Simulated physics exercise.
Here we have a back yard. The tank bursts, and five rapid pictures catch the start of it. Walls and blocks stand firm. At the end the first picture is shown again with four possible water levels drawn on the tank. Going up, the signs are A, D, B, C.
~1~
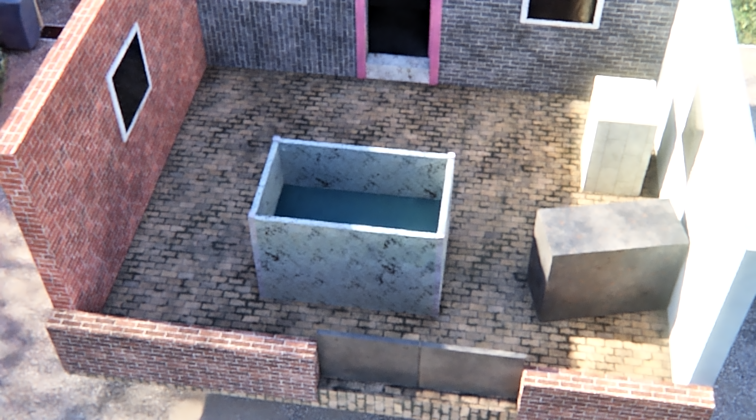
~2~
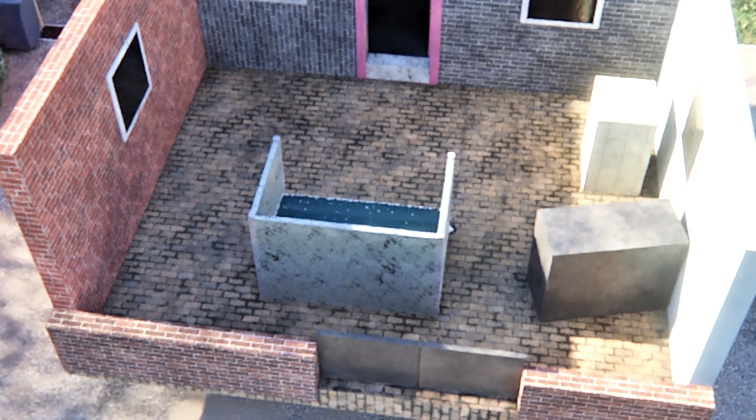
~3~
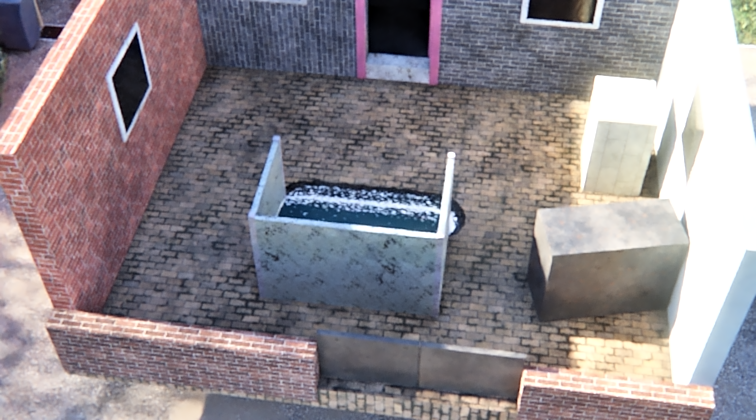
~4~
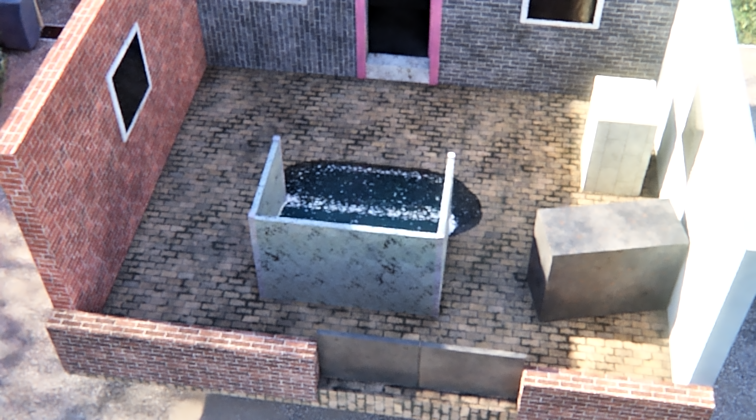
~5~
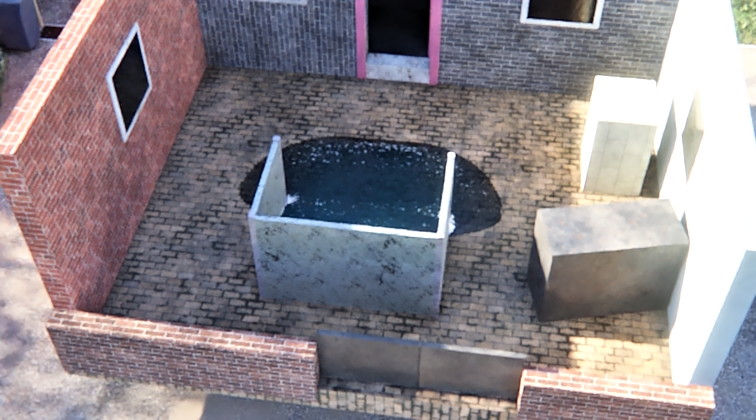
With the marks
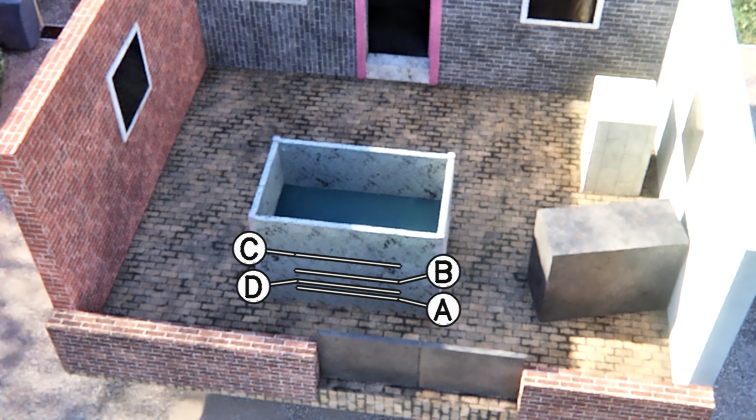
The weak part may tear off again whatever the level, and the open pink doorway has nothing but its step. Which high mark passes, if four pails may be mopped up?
The answer is line B.
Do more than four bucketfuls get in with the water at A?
No, not at all.
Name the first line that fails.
C.
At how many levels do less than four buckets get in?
Three of the four.
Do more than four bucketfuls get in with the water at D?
No.
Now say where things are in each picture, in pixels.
Water in the tank at rest, its middle at (356, 228); foot of the pink doorway at (398, 81); shut gate at (420, 349).
Water covers 2 % of the ground, its front hidden from here.
Water covers 5 % of the ground, its front hidden from here.
Water covers 9 % of the ground, its front hidden from here.
Water covers 15 % of the ground and shows as far out as (488, 219).
On the marked copy, A at (348, 293); B at (347, 276); C at (346, 260); D at (347, 286); from the bottom up A, D, B, C.
With A, nothing gets over.
With B, a bucket or two gets in.
With C, about 10 bucketfuls get in.
With D, nothing gets over.
